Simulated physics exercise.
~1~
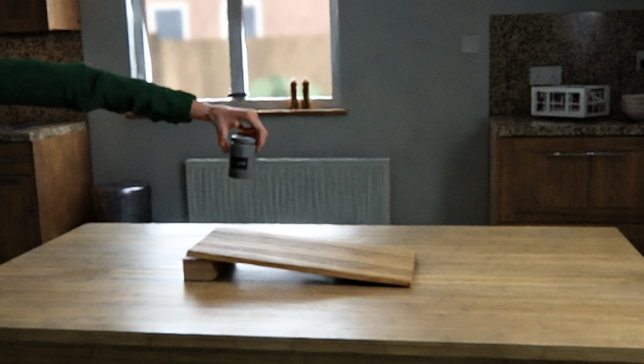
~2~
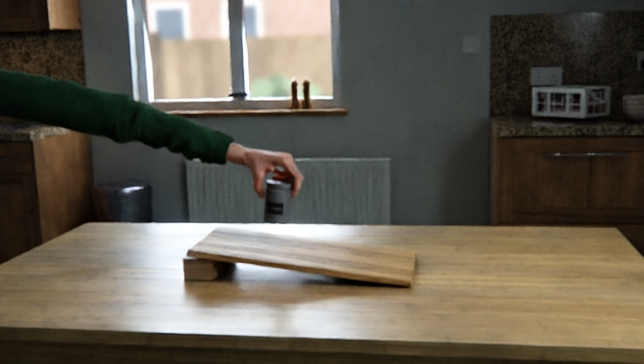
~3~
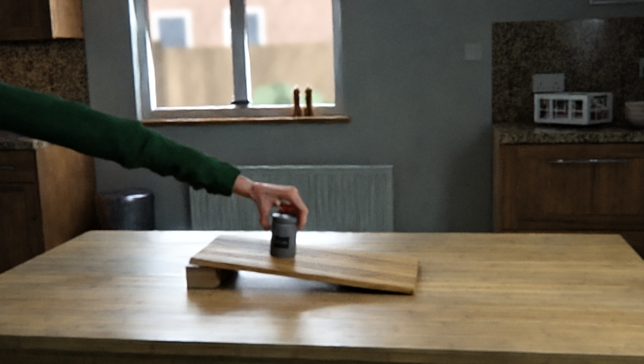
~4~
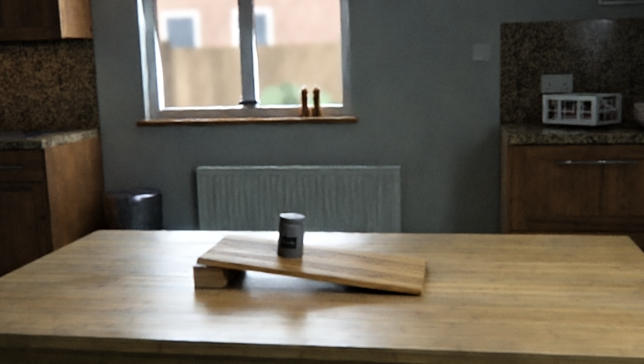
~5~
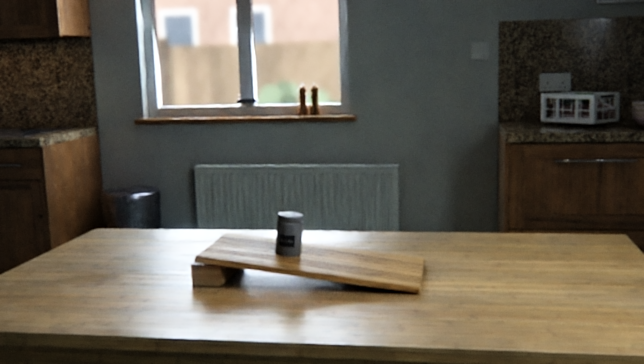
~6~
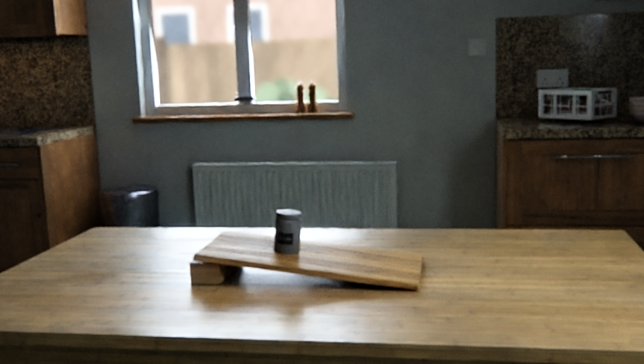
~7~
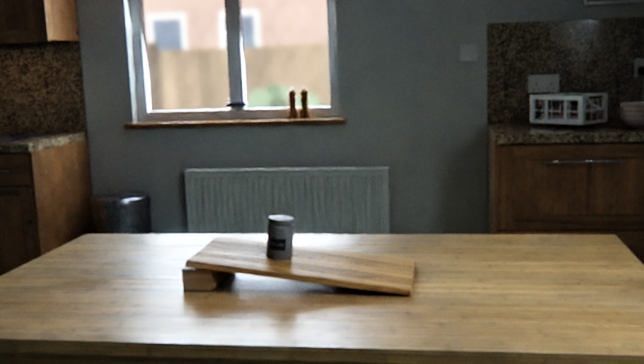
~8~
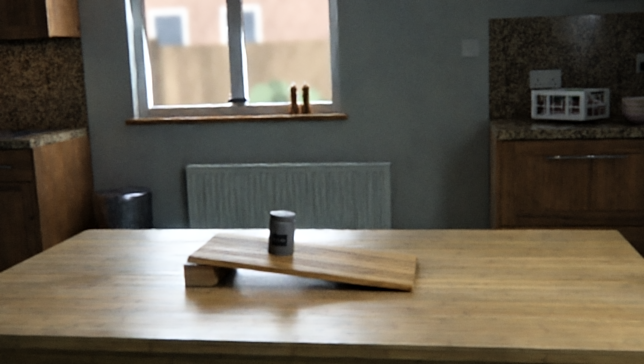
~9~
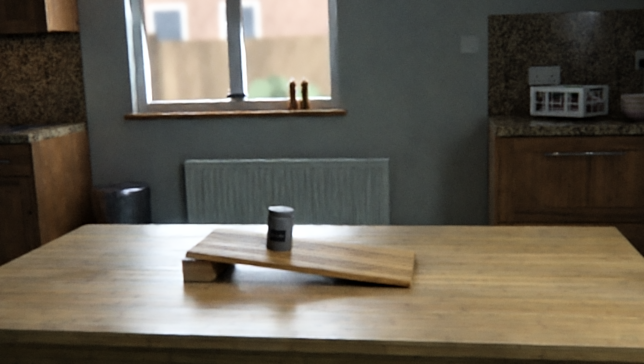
In a kitchen, a hand sets a grey jar on a tilted board, where it stays.
